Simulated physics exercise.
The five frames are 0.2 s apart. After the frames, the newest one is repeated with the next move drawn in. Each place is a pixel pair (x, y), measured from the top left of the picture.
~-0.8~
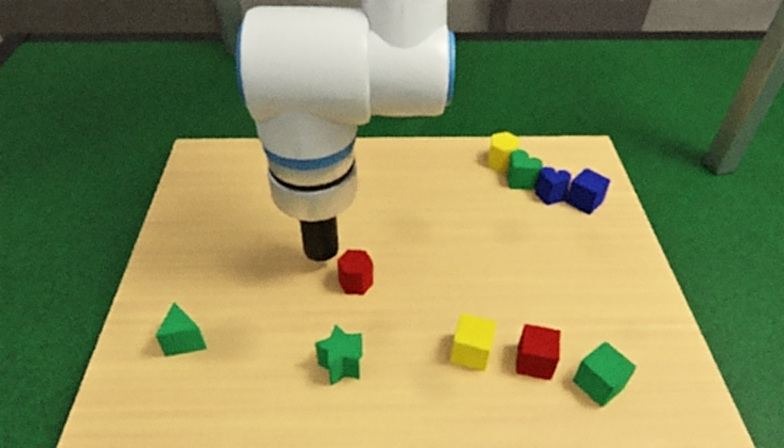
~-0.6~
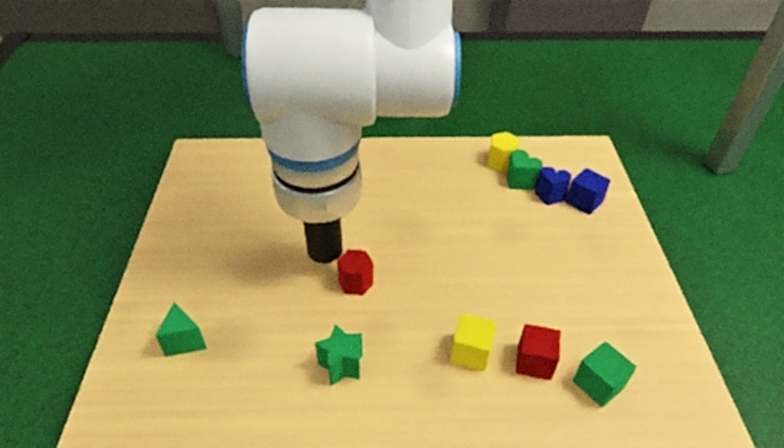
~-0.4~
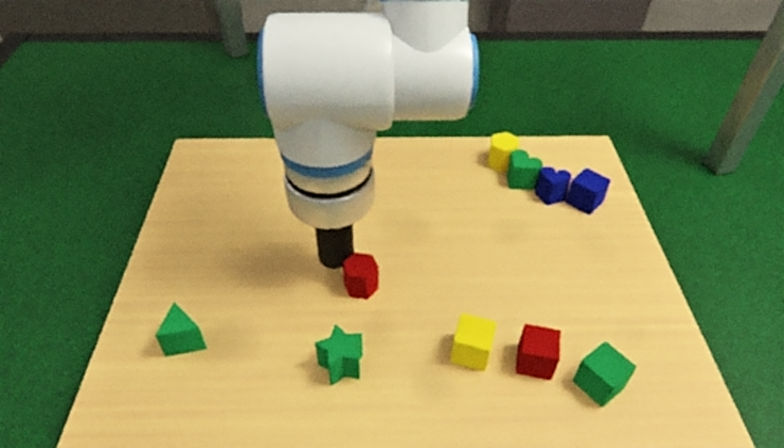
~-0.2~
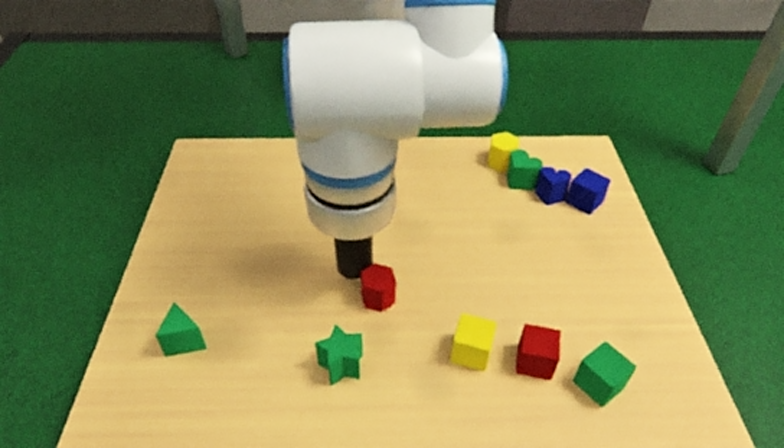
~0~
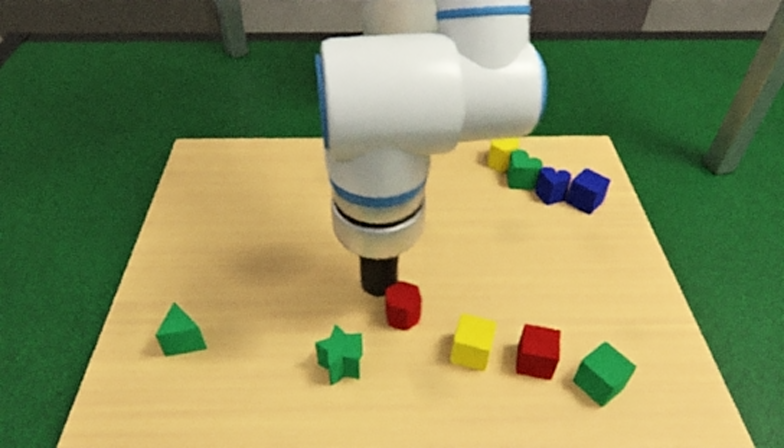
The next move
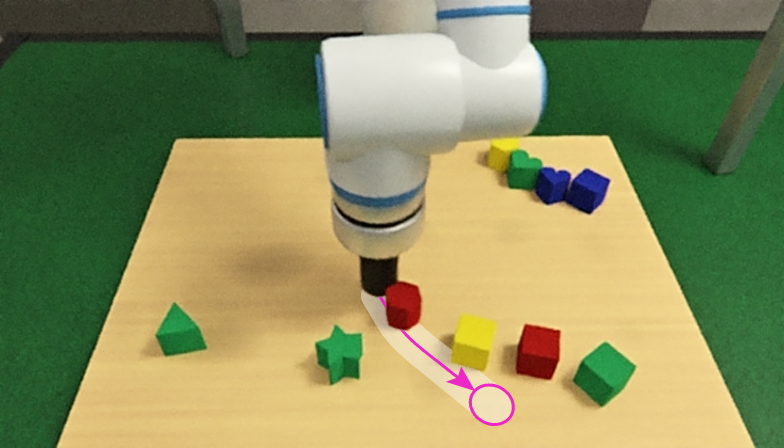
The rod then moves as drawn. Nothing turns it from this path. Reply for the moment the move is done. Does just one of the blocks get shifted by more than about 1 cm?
No - that is not the case.
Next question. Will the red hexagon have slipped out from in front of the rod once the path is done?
Short answer: No.
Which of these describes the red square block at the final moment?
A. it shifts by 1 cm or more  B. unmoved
Answer: A.
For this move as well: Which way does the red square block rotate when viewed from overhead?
The turn is anti-clockwise.
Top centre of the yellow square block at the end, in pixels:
It should be at (558, 356) by then.
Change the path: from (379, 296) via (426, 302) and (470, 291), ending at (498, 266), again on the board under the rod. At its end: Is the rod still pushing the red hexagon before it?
No.
Drawn move, from (379, 296) through (424, 351) to (492, 404).
The first path, step by step. One third of the way, rod at (406, 321); red hexagon at (441, 328), turned 35° anticlockwise.
Two thirds of the way, rod at (448, 356); red hexagon at (491, 358), turned 60° anticlockwise; yellow square block at (526, 349), turned 25° anticlockwise; red square block at (561, 341), turned 20° anticlockwise.
At the end, rod at (495, 392); green star-shaped block still; red hexagon at (540, 384), turned 95° anticlockwise; yellow square block at (558, 356), turned 60° anticlockwise; red square block at (579, 333), turned 55° anticlockwise.
